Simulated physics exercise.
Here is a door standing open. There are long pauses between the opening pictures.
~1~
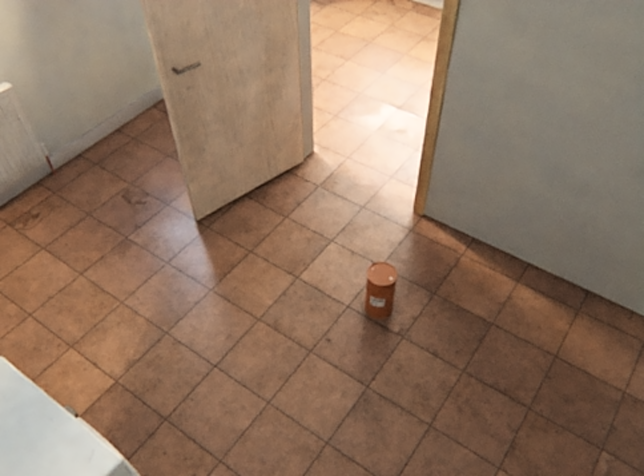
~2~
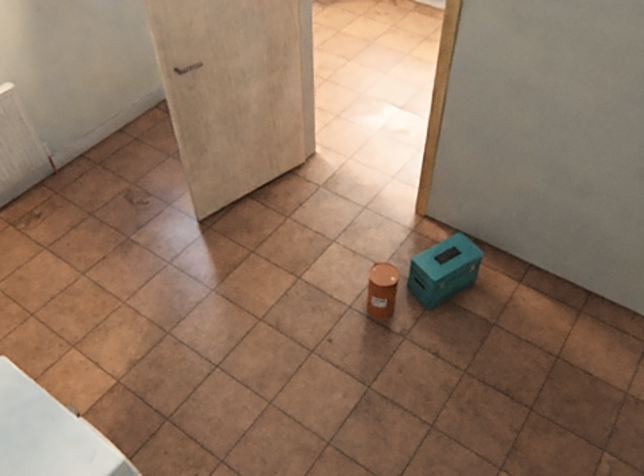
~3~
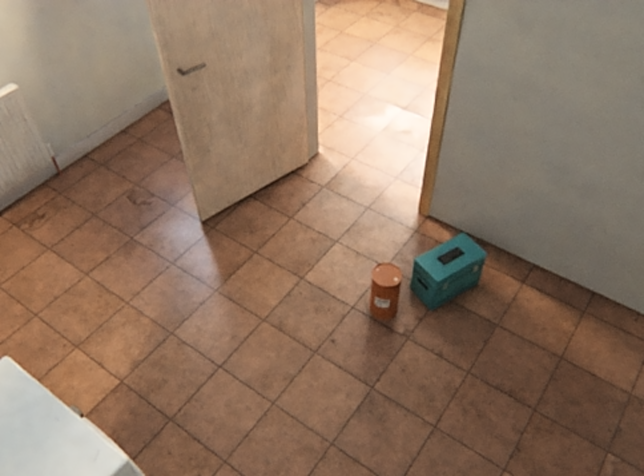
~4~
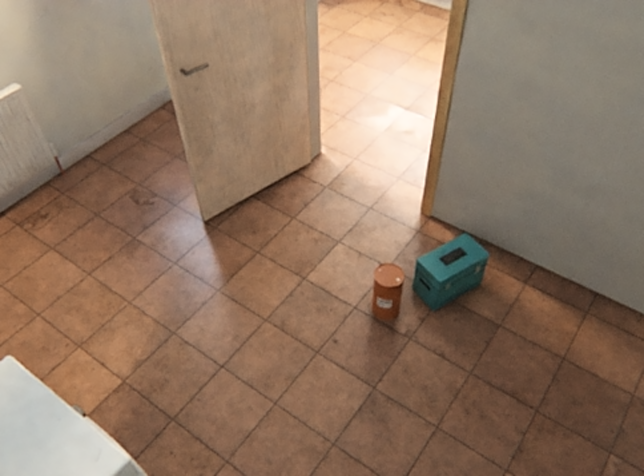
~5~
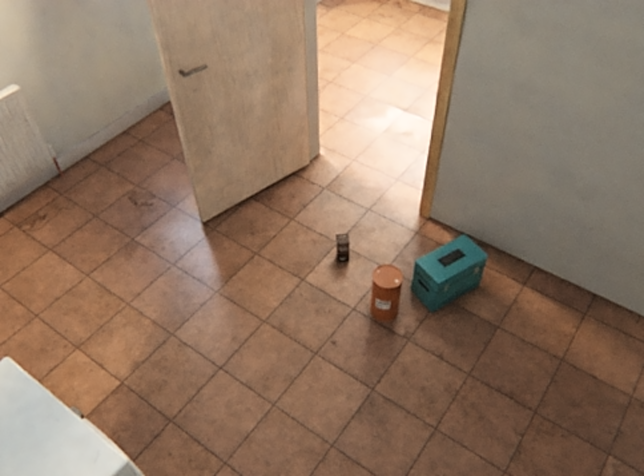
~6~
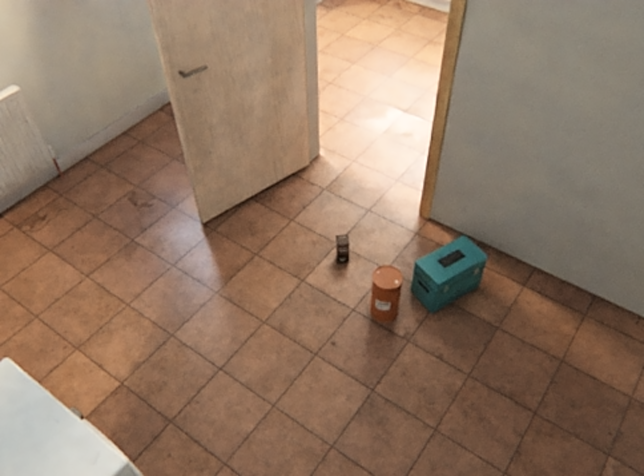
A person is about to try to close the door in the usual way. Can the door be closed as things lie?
The door shuts.
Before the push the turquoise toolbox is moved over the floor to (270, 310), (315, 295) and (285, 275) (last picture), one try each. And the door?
First try: It closes; second try: It reaches the frame; third try: It shuts.
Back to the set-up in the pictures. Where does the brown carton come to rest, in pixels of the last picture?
At about (414, 264).
Then, 0.60 s on from there, open by 77°.
Then, 1.10 s on from there, open by 31°; brown carton turned 8° from how it was put near (369, 250).
Then, 1.20 s on from there, open by 22°; brown carton turned 18° from how it was put near (385, 249).
Then, 1.40 s on from there, open by 2°; brown carton turned 42° from how it was put near (403, 251).
In the end, open by 0°; toppled on the floor, brown carton; the other 2 unmoved. At the end, from the last picture's camera, brown carton near (414, 264).
